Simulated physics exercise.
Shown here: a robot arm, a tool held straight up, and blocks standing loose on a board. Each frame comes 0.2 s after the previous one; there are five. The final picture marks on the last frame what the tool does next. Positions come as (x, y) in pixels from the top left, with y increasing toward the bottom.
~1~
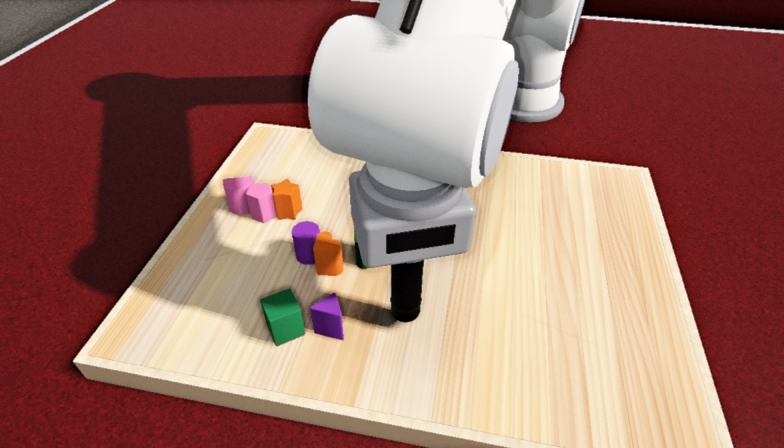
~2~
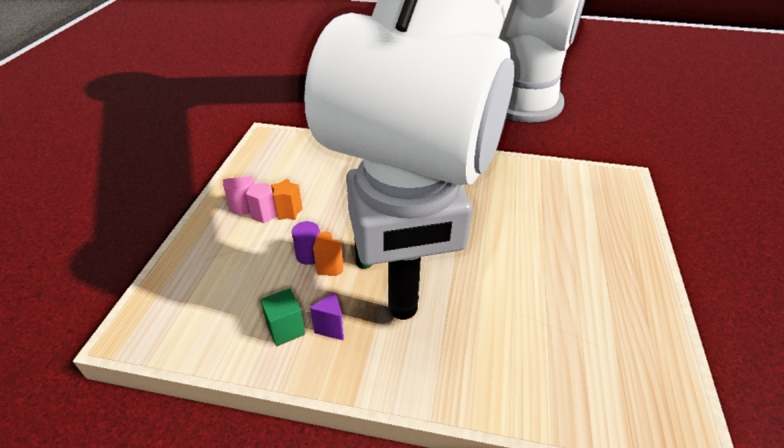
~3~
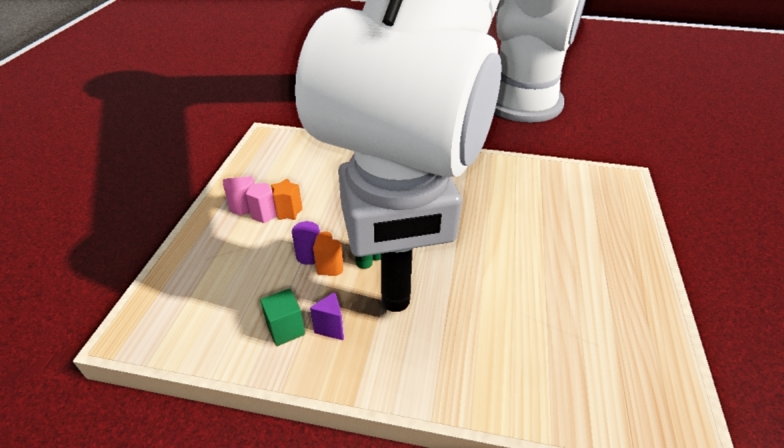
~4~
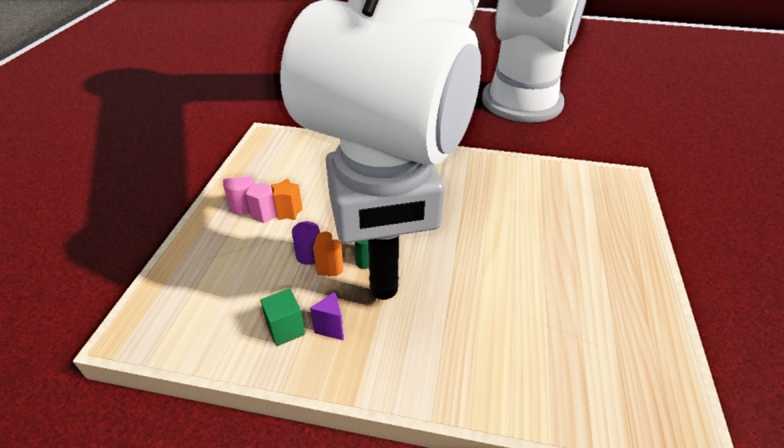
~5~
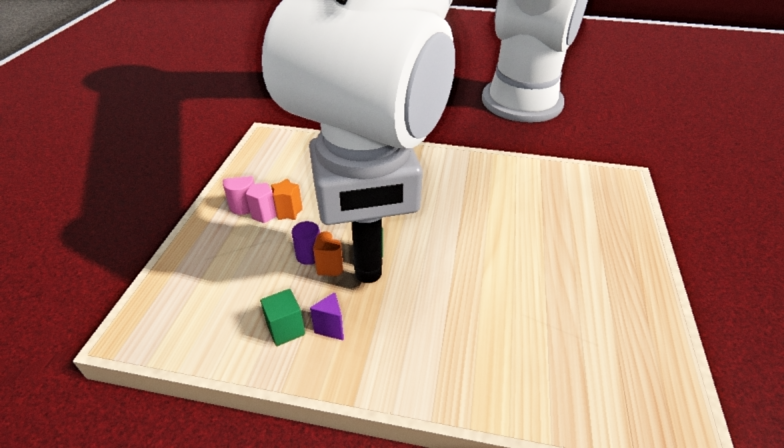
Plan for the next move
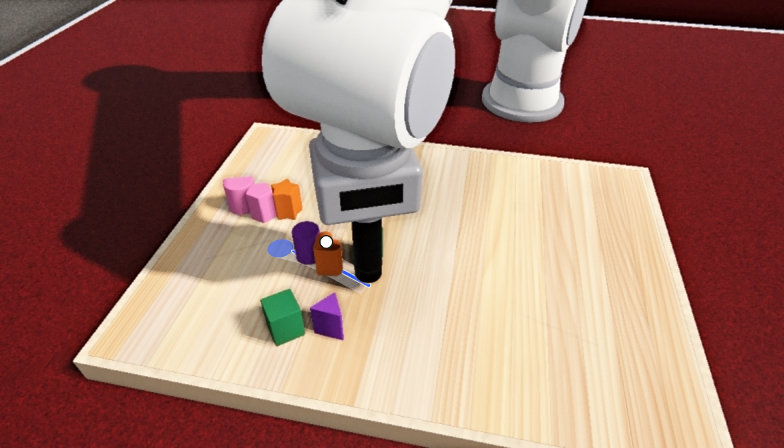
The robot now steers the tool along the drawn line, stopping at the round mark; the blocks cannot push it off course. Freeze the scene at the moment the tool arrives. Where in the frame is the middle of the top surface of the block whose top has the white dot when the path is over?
Its top middle: (276, 207).
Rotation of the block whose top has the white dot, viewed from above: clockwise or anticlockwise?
Looking from above, the answer is clockwise.
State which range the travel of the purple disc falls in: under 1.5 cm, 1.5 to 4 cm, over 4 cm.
It travels more than 4 cm.
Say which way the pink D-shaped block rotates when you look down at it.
My prediction: CCW.
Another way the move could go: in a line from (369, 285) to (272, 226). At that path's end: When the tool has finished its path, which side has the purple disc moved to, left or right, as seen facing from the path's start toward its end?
Facing the way the path runs, start to end, you'll find the purple disc has shifted left.
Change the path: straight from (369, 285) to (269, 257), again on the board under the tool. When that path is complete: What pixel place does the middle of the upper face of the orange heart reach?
It ends at (298, 221).
Drawn move, from (369, 285) via (340, 270) and (311, 256), ending at (280, 248); the dot is on the orange heart.
The first path, step by step. One third of the way, tool at (338, 258); purple disc at (293, 223); orange heart at (313, 233).
Two thirds of the way, tool at (309, 245); purple disc at (269, 209); orange heart at (291, 216), turned 45° clockwise.
At the end, tool at (278, 237); pink D-shaped block at (235, 179), turned 25° anticlockwise; pink pentagon at (256, 186), turned 40° clockwise; purple disc at (255, 201); orange heart at (276, 207), turned 110° clockwise.
